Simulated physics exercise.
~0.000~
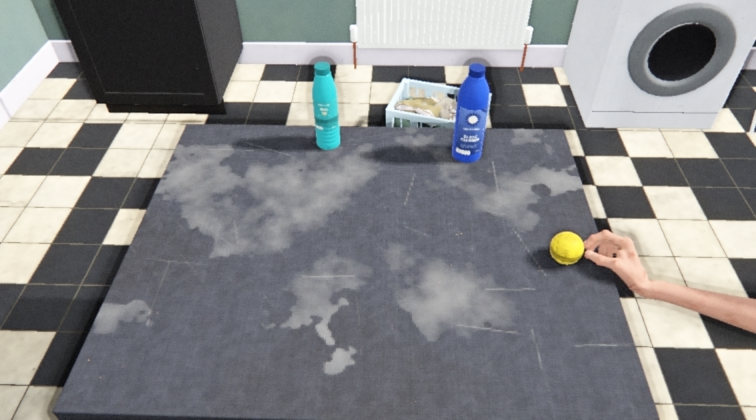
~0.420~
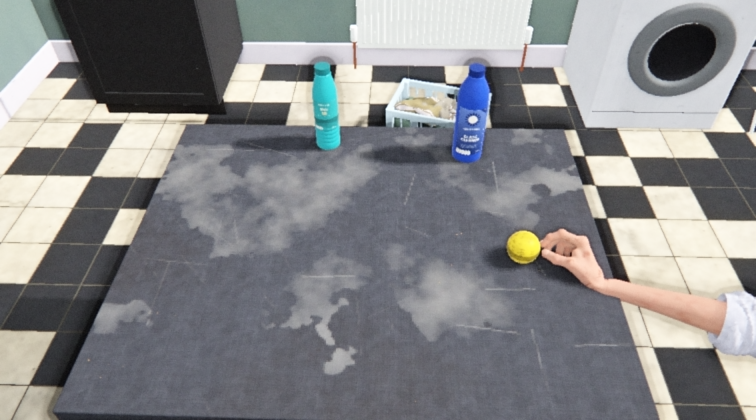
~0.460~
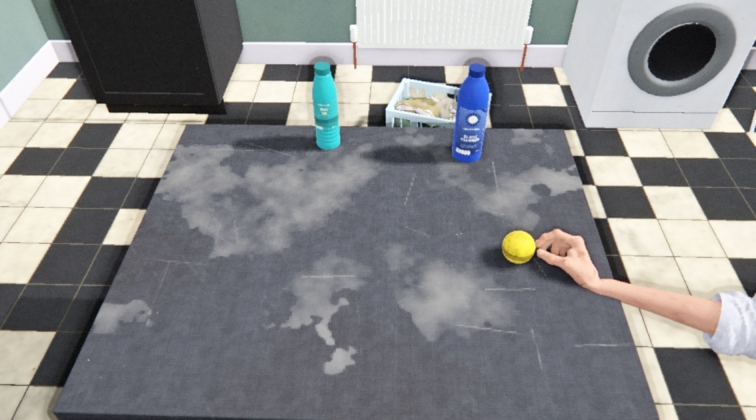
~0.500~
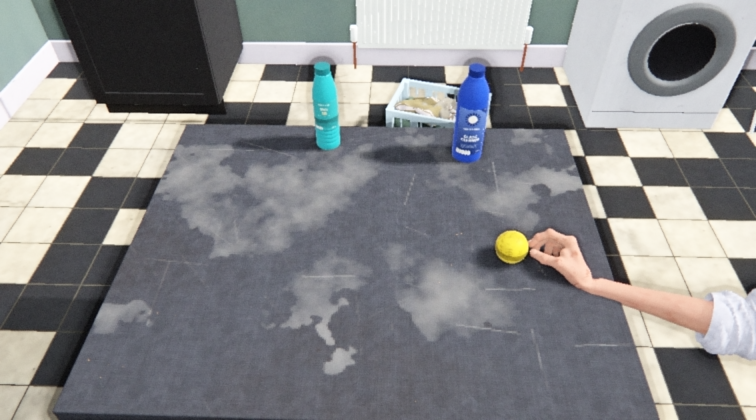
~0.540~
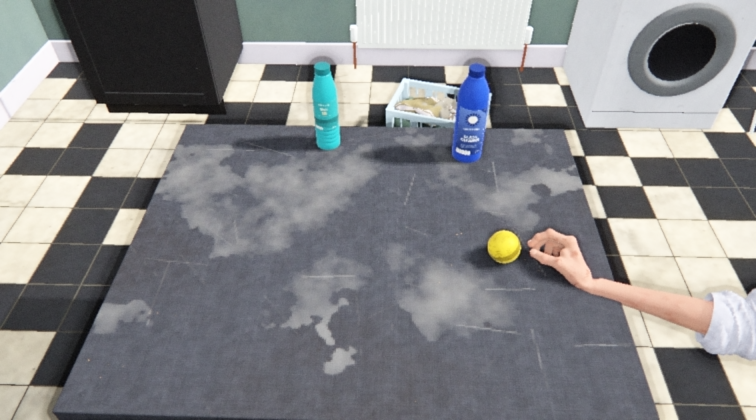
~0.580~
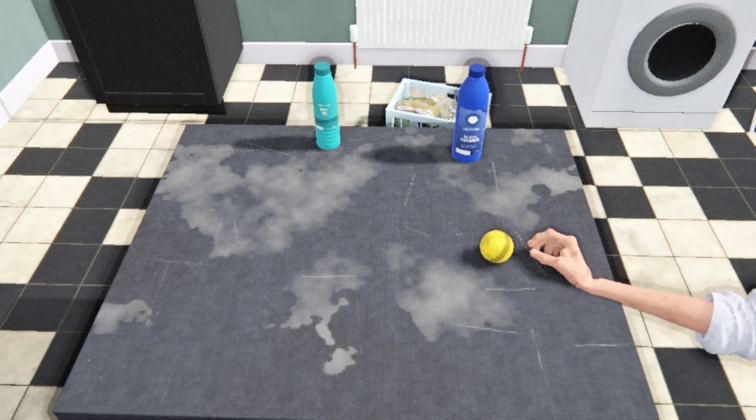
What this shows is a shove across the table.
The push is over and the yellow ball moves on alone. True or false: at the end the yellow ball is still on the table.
True.
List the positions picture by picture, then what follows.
In the first picture, under the hand; yellow ball (567, 248).
In the second picture, under the hand; yellow ball (523, 247).
In the third picture, under the hand; yellow ball (519, 247).
In the fourth picture, yellow ball (512, 247).
In the fifth picture, yellow ball (504, 247) shifted a little.
In the sixth picture, yellow ball (497, 247) shifted a little.
After 0.88 s, yellow ball shifted well along near (447, 246).
After 1.28 s, yellow ball shifted well along near (399, 245).
In the end (2.4 s), moved from the start, yellow ball. At the end, from the last picture's camera, yellow ball near (363, 244).
